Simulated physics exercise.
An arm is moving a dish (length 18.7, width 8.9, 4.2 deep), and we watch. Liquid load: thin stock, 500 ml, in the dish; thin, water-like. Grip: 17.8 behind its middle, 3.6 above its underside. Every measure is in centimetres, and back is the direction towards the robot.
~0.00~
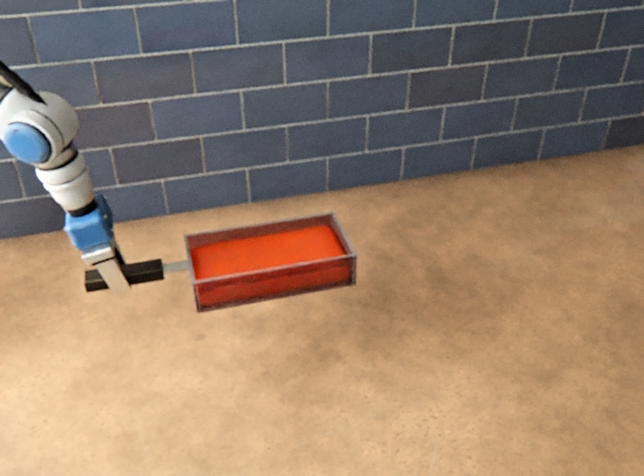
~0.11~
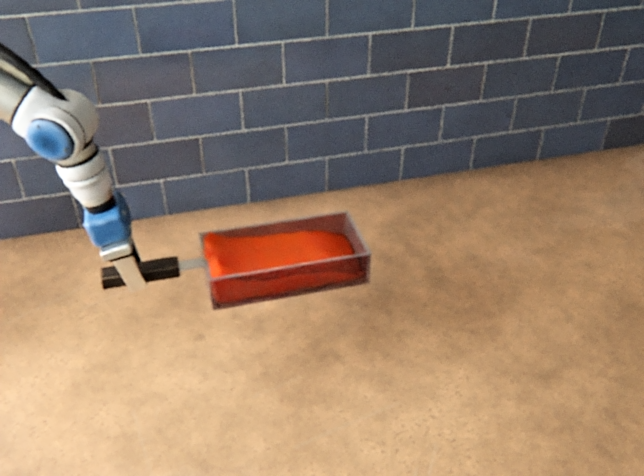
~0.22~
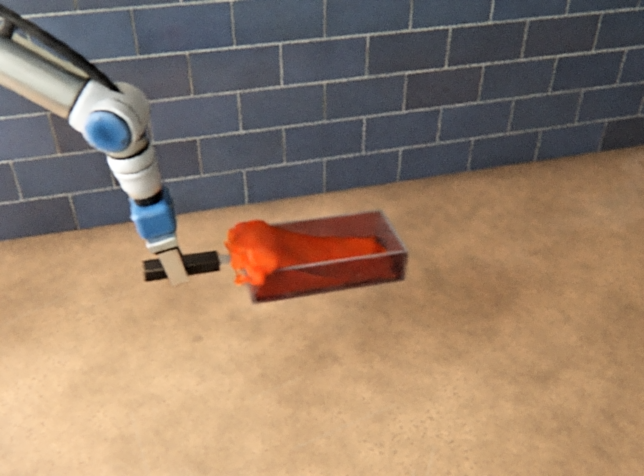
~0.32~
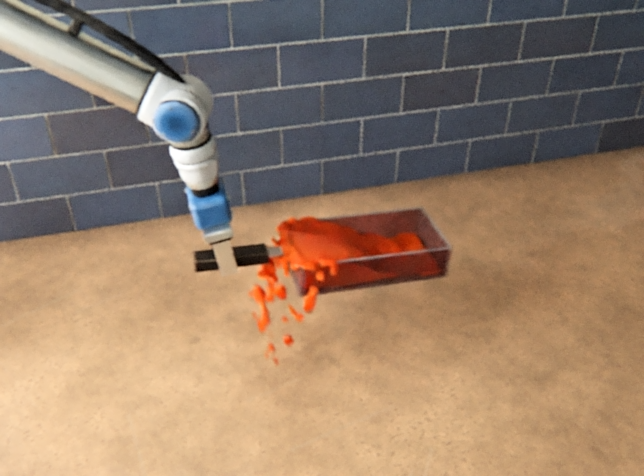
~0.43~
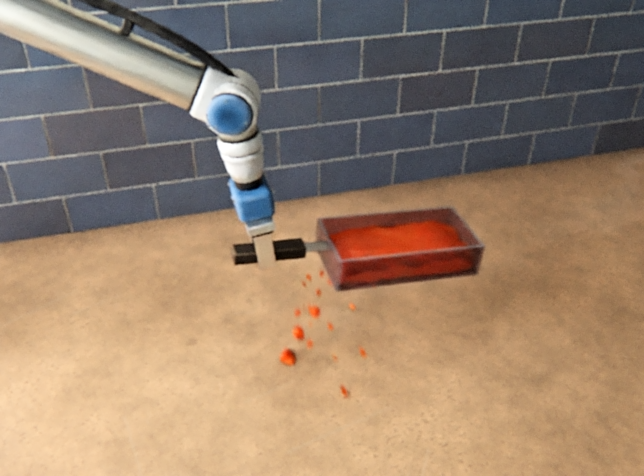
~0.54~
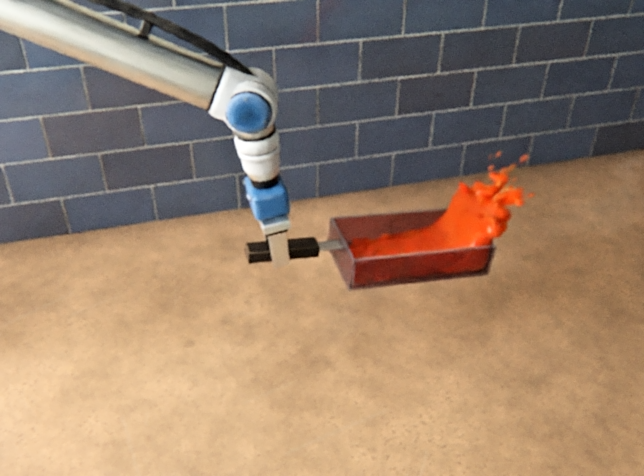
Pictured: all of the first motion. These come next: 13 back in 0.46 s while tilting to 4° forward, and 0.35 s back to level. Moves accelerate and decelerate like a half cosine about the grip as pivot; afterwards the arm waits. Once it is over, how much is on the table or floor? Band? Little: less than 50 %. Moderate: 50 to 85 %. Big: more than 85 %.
Moderate.
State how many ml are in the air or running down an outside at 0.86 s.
Reading: Near 60 ml.
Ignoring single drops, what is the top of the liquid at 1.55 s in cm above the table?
Roughly 18 centimetres at most.
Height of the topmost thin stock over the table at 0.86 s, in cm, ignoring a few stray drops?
Roughly 17 centimetres.
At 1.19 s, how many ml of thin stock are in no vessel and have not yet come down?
Estimate: About 5 ml.
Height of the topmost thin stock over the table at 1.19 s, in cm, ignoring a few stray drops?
Stray drops aside, I'd put it at close to 19 cm.
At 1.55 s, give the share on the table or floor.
I'd put it at around 60 in a hundred.
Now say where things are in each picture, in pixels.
The first frame shows the dish floor at (270, 272), level; upper third of the thin stock around (270, 256), from x 190 to 350, top at y 230; 495 ml in the dish.
The second frame shows the dish floor at (284, 270), level; upper third of the thin stock around (247, 257), from x 205 to 365, top at y 230.
The third frame shows the dish floor at (320, 266), tilted 2° forward; upper third of the thin stock around (263, 248), from x 225 to 400, top at y 220; 480 ml in the dish, 20 ml in the air or running down outside.
The fourth frame shows the dish floor at (363, 261), tilted 3° forward; upper third of the thin stock around (319, 245), from x 245 to 440, top at y 220; 440 ml in the dish, 55 ml in the air or running down outside.
The fifth frame shows the dish floor at (396, 258), tilted 5° forward; upper third of the thin stock around (381, 246), from x 280 to 475, top at y 220; 435 ml in the dish, 35 ml on the table or floor, 25 ml in the air or running down outside.
The sixth frame shows the dish floor at (407, 258), tilted 5° forward; upper third of the thin stock around (477, 215), from x 335 to 560, top at y 150; 390 ml in the dish, 60 ml on the table or floor, 50 ml in the air or running down outside.
After 0.86 s, tilted 4° forward, liquid up to 21 above the table; 250 ml on the table or floor, 195 ml in the dish, 55 ml in the air or running down outside.
After 1.19 s, tilted 2° forward, liquid up to 21 above the table; 305 ml on the table or floor, 190 ml in the dish, 5 ml in the air or running down outside.
After 1.55 s, level, liquid up to 19 above the table; 305 ml on the table or floor, 190 ml in the dish.
After 2.35 s, level, liquid up to 18 above the table; 305 ml on the table or floor, 190 ml in the dish.
In the end, 305 ml on the table or floor, 190 ml in the dish. That is 62 % on the table or floor.
